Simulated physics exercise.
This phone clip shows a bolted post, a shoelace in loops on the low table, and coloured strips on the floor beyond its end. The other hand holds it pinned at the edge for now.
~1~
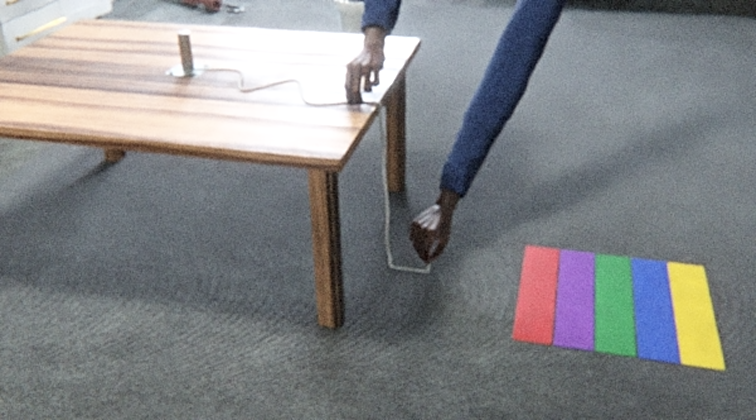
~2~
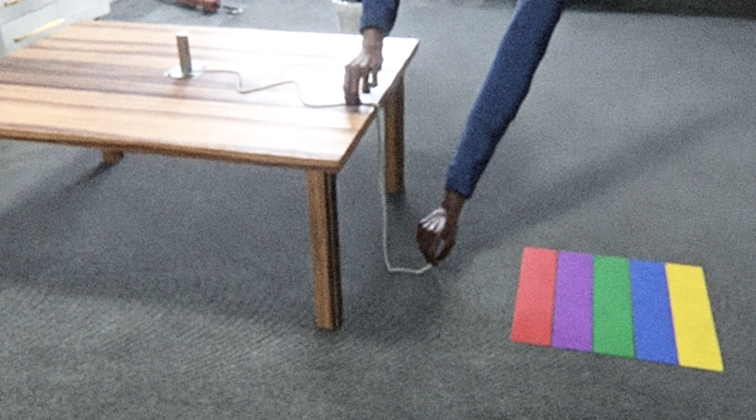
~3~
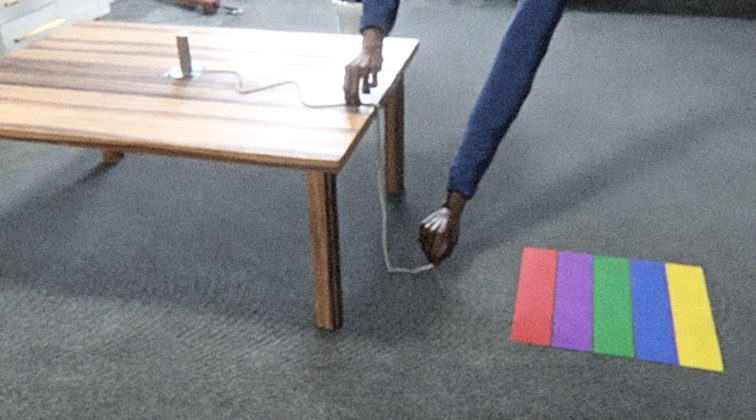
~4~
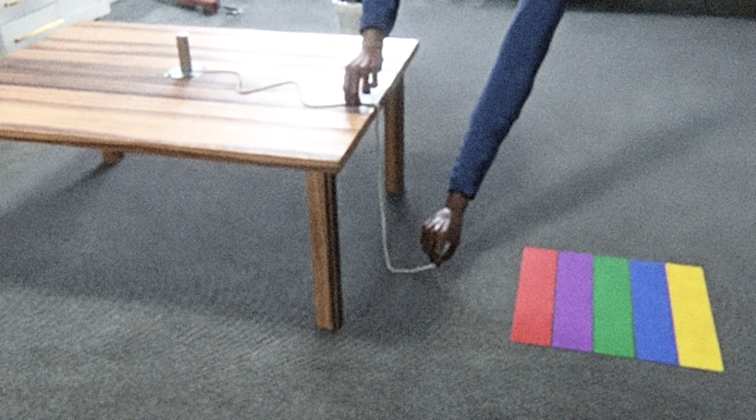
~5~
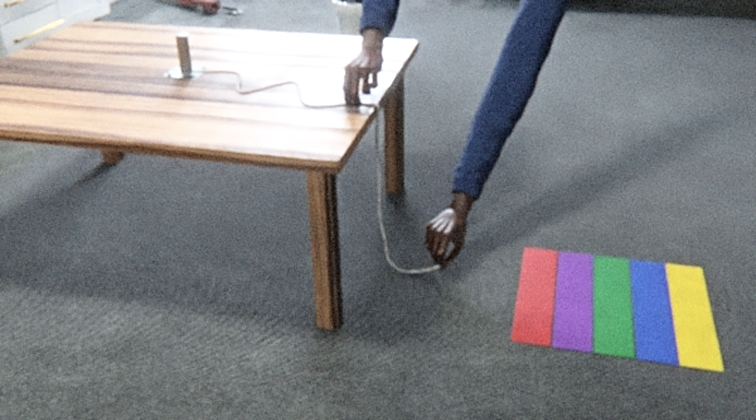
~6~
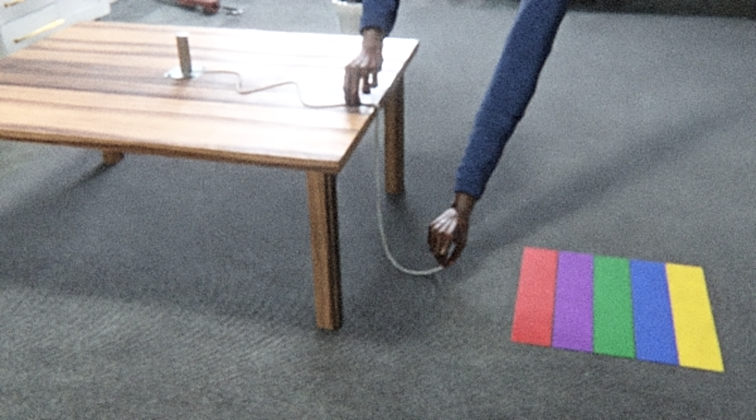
Hand near the floor drawing the end of a shoelace slightly right, another hand pinning it at the wooden table's edge.
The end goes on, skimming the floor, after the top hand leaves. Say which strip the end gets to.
It gets to the blue strip.
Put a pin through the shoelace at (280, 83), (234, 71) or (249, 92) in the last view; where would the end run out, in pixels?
Near (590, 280), (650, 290) and (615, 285).
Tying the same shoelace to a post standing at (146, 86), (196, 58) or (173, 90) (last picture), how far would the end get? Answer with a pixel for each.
(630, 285), (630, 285) and (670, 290), roughly.
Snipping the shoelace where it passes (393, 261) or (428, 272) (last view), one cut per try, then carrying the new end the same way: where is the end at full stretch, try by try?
For the first cut it's about (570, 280), and for the second about (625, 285).
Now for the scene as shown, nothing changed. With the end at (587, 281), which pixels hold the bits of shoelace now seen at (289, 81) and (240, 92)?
Around (331, 93) and (281, 85).
Early on, end near (587, 281); over purple.
Midway, end near (630, 287); over green.
At the end of the slack, end near (657, 290); over blue. It halts on the blue strip.
